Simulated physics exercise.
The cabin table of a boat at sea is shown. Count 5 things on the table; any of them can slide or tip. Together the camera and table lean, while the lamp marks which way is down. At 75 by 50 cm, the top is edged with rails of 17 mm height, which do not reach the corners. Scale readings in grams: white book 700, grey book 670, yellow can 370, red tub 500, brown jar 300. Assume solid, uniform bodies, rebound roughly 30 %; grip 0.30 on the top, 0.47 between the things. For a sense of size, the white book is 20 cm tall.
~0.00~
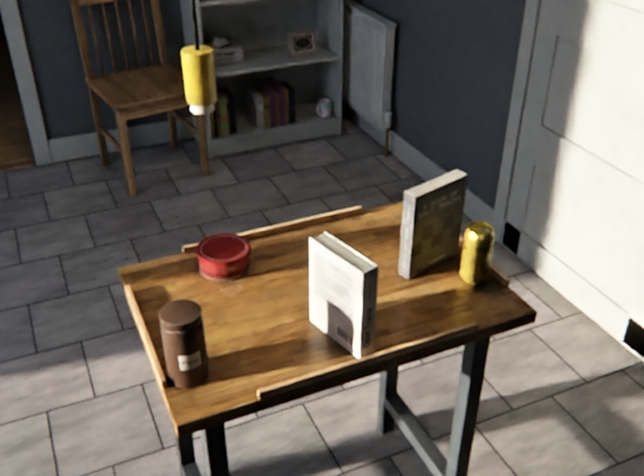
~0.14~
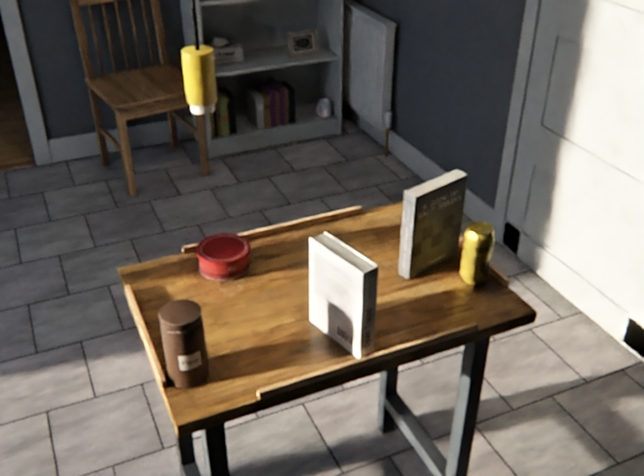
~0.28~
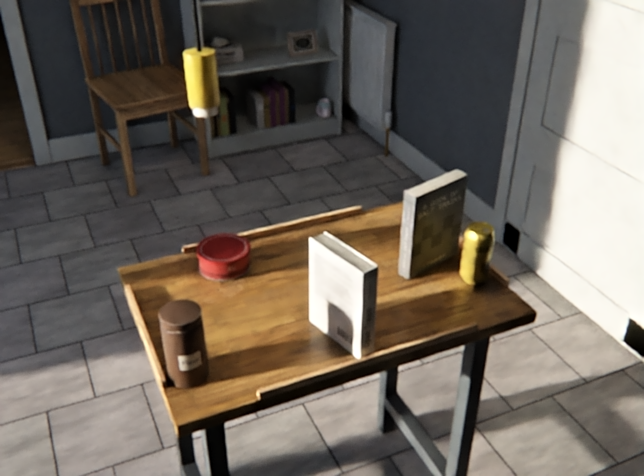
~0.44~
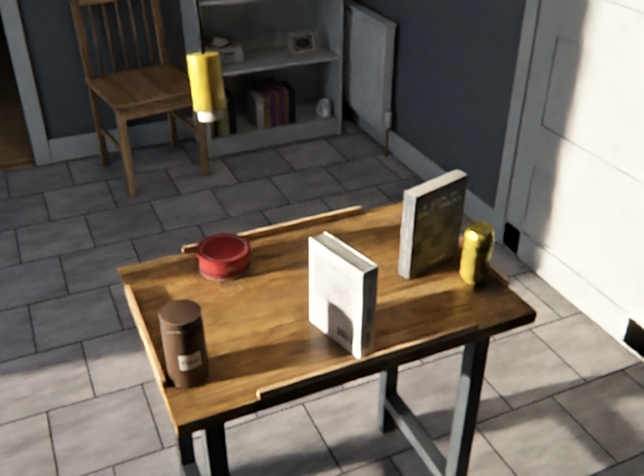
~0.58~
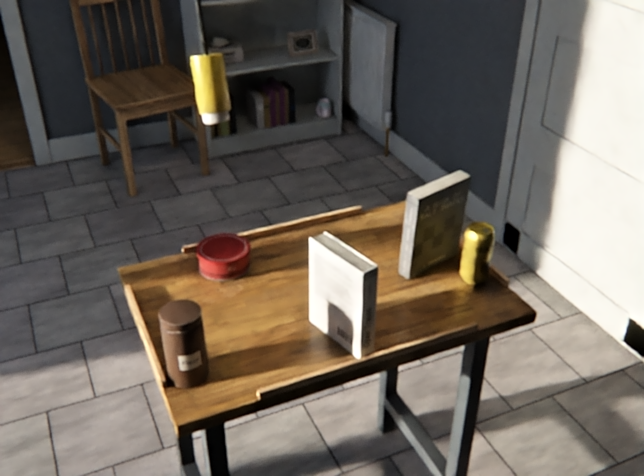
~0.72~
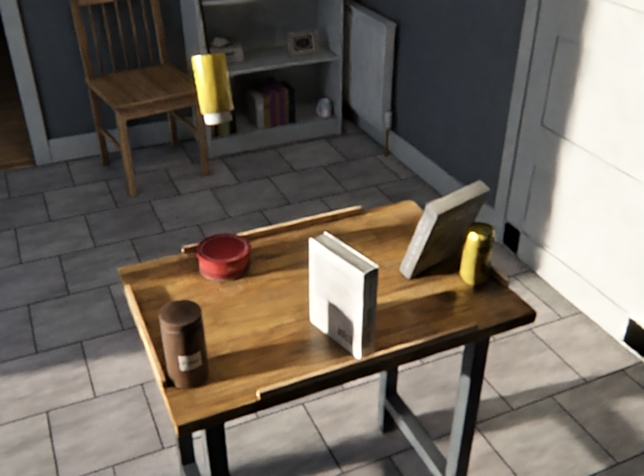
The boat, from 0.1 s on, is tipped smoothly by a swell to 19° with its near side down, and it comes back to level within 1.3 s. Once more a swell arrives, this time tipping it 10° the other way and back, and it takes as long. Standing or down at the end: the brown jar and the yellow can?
In the end brown jar: Erect, yellow can: Tipped.
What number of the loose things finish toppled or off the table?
Total: 2.
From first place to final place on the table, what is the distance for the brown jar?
Roughly 2 cm.
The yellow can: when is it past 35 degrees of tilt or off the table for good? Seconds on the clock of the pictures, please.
That comes at close to 0.9 seconds.
After 1.12 s, floor tilted 7°, near side down; yellow can now off the table; brown jar moved 2 cm near (188, 351); grey book on its side.
After 1.52 s, floor tilted 1°, far side down; grey book now off the table; brown jar moved 2 cm near (188, 351); red tub moved 2 cm.
After 1.72 s, floor tilted 5°, far side down; brown jar moved 2 cm near (188, 351); red tub moved 2 cm.
After 2.22 s, floor tilted 8°, far side down; brown jar moved 2 cm near (188, 351); red tub moved 2 cm.
In the end (3.2 s), off the table and tipped over, grey book and yellow can; the other 3 under 5 cm from the start. At the end, from the last picture's camera, brown jar near (188, 351).
